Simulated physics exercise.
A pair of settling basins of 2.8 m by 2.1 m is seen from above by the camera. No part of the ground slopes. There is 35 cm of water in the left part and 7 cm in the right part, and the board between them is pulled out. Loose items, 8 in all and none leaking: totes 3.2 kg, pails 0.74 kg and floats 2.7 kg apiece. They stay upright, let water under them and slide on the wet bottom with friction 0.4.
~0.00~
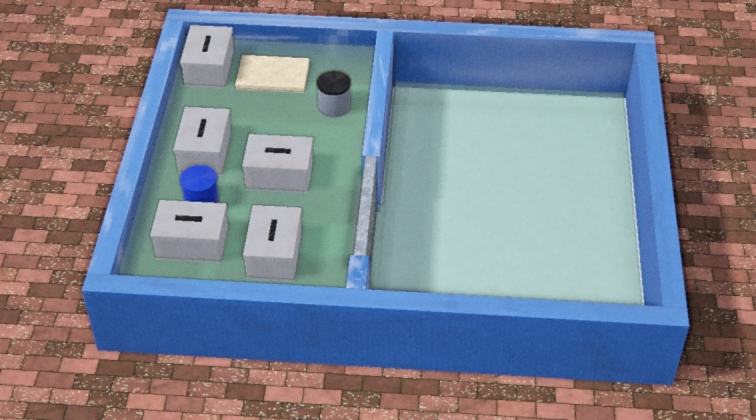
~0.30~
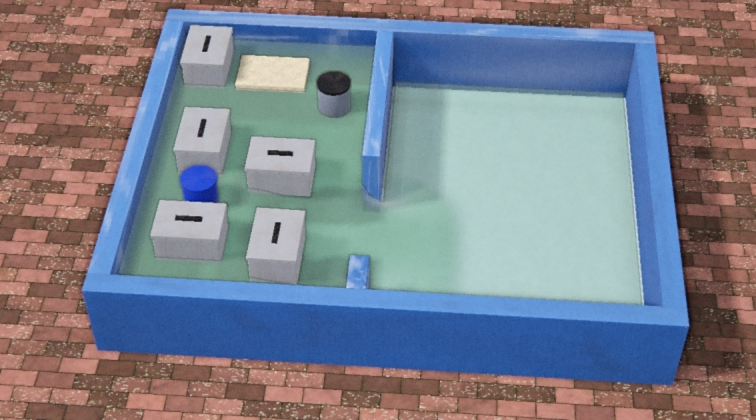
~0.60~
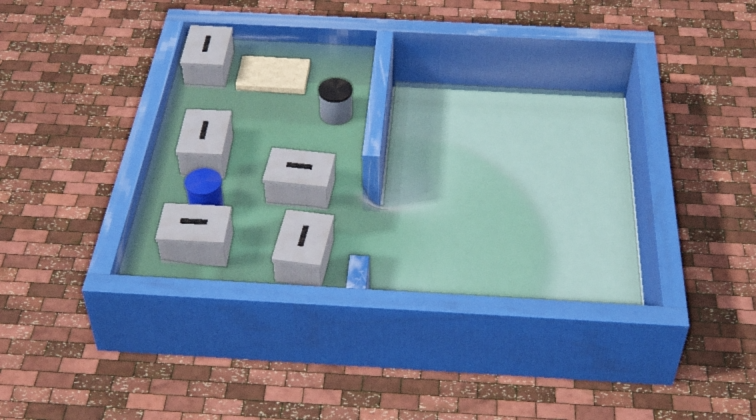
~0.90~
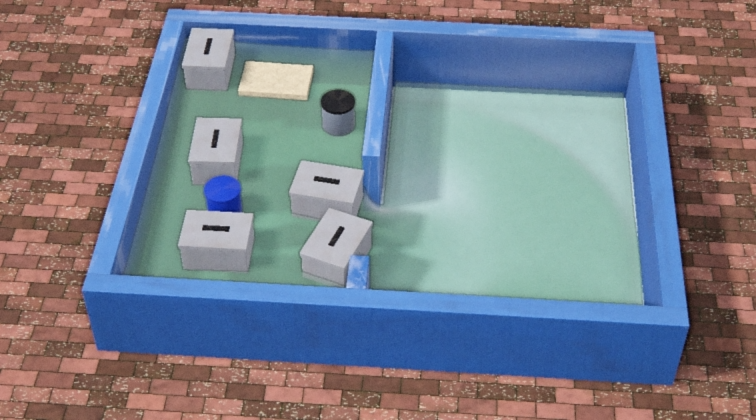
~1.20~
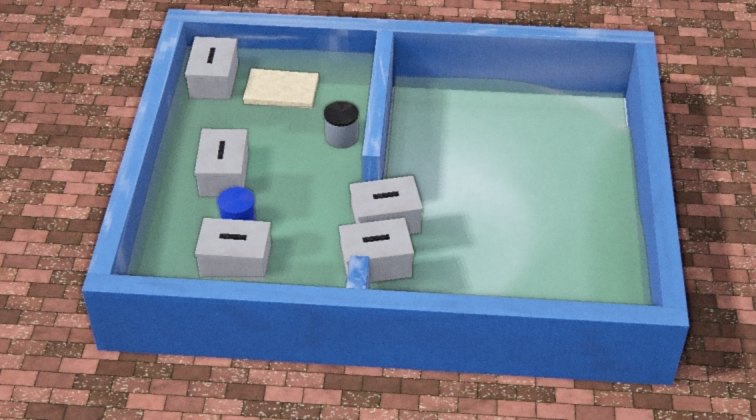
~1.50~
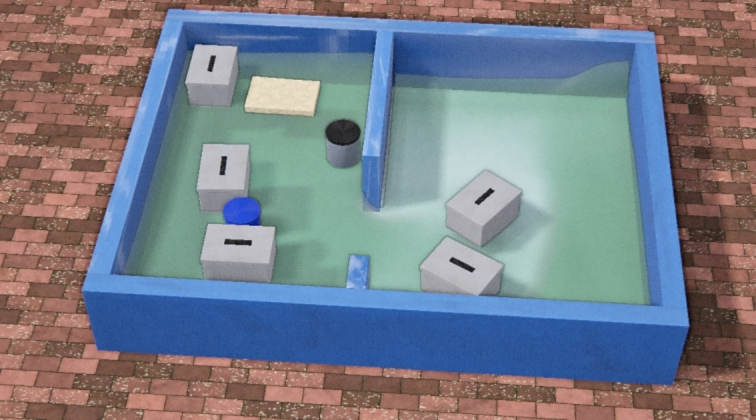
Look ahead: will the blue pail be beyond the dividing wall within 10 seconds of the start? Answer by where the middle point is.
Makes it through.
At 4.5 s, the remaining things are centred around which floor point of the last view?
Close to pixel (352, 202).
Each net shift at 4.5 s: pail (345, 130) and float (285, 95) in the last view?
First 120 cm, then 30 cm.
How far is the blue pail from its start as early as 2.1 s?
Shift by then: About 40 cm.
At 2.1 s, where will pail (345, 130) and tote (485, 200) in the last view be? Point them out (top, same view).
Estimated pixels: (368, 190) and (580, 115).
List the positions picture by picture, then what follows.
The first picture shows the blue pail at (199, 178) floats; about 1120 L in view; 0 of 8 have shifted.
The second picture shows the blue pail at (199, 178), afloat; about 1120 L in view; 0 of 8 have shifted.
The third picture shows the blue pail at (203, 181), afloat; about 1120 L in view; 2 of 8 have shifted.
The fourth picture shows the blue pail at (222, 189) floats, 13 cm from its start; about 1120 L in view; 6 of 8 have shifted.
The fifth picture shows the blue pail at (236, 200) floats, 22 cm from its start; 27 cm deep round most things; 8 of 8 have shifted.
The sixth picture shows the blue pail at (242, 210) floats, 28 cm from its start; 26 cm deep round most things; 8 of 8 have shifted.
After 2.1 s the blue pail is near (261, 216), 0.4 m from its start, afloat; 2 of 8 are over the mark; 8 afloat.
After 4.5 s the blue pail is near (309, 190), 0.6 m from its start, afloat; 3 of 8 are over the mark; 8 afloat.
After 7.0 s the blue pail is near (385, 224), 1.0 m from its start, afloat; 4 of 8 are over the mark; 8 afloat.
After 10.0 s the blue pail is near (447, 254), 1.4 m from its start, afloat; 4 of 8 are over the mark; 8 afloat.
